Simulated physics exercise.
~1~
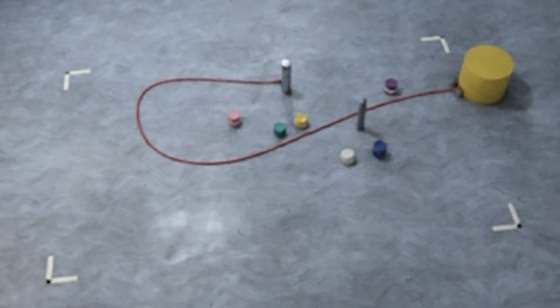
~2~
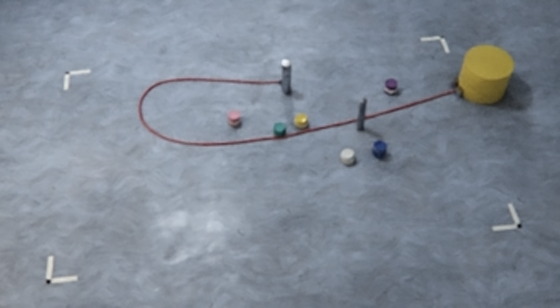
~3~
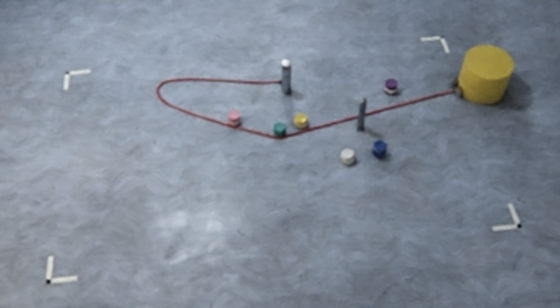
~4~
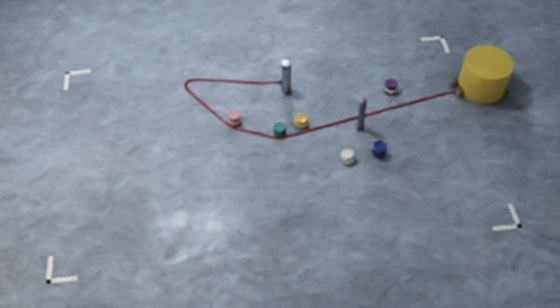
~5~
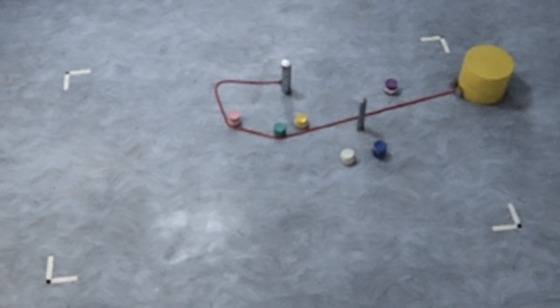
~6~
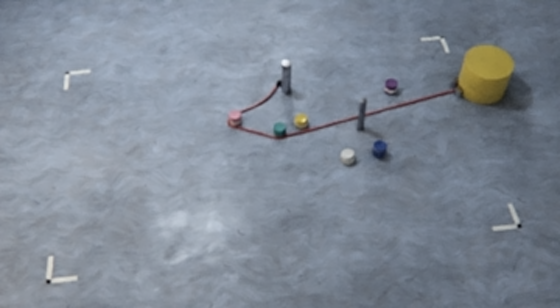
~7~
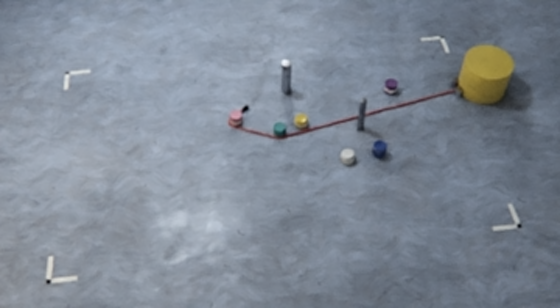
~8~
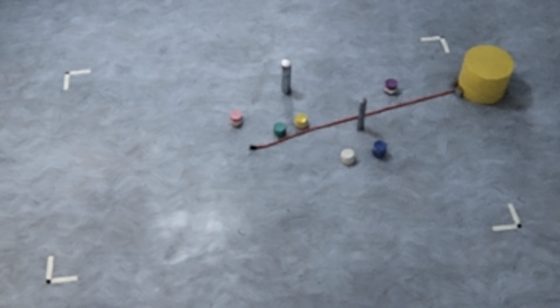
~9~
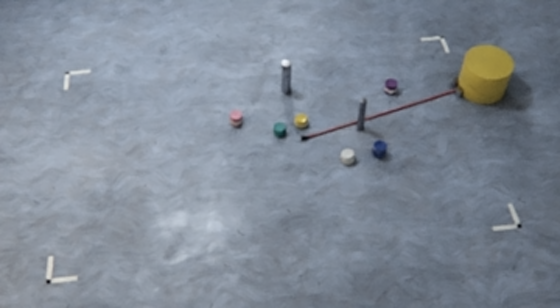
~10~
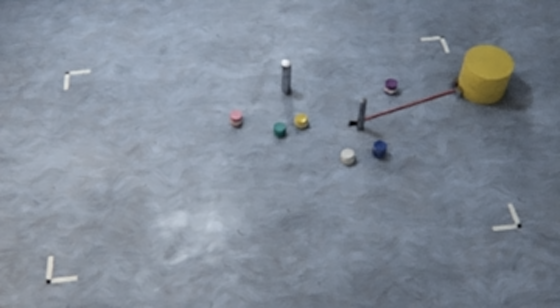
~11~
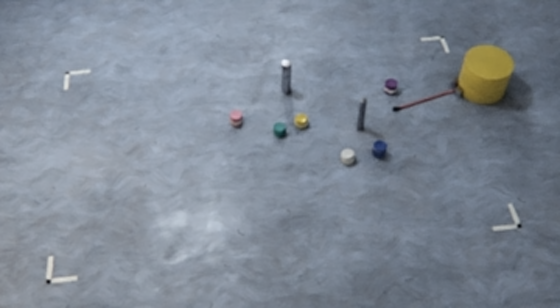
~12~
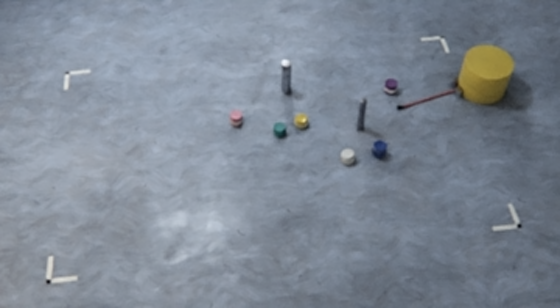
In this clip, a looped red lead is drawn rightward past fixed posts and small coloured containers toward a yellow reel, its loop shrinking until the free end trails in. It ends with a short length still out beside the reel, the containers and posts where they began.
